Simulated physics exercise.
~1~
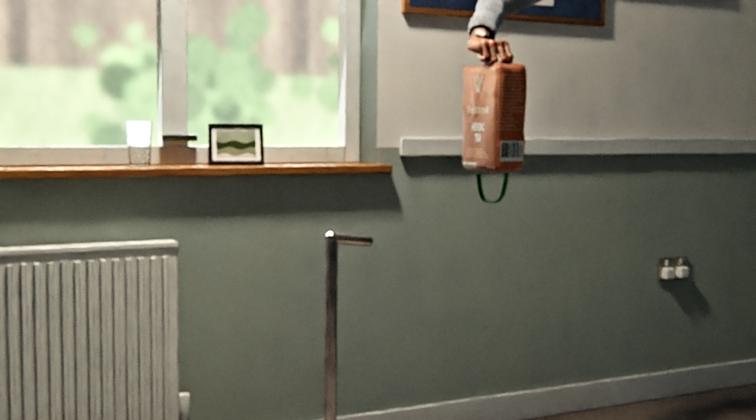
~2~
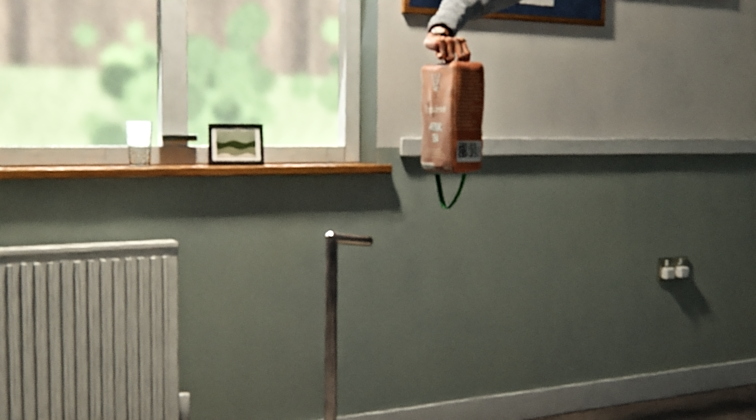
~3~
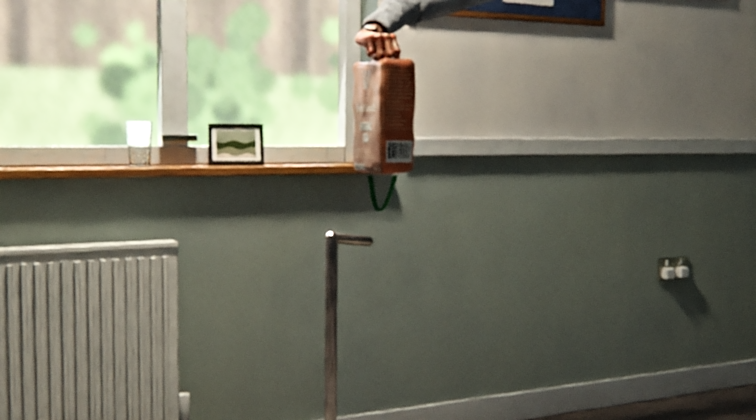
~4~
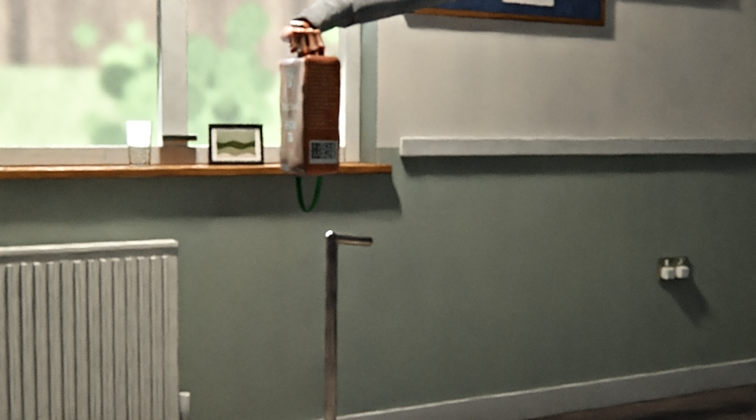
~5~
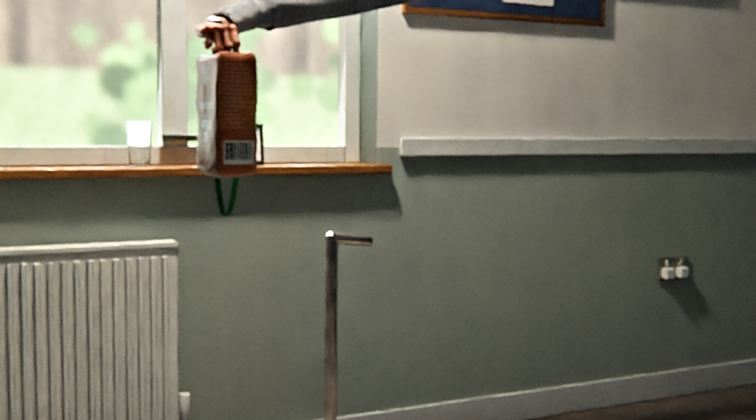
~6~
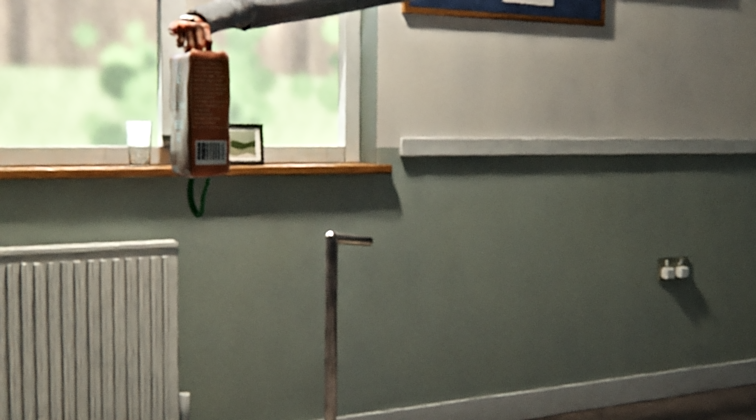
The clip shows a hand holding an orange sack with a green loop trailing beneath it, carrying it leftward through a room. The sack passes above a hooked metal post without catching and ends up left of it, still held in front of the window.
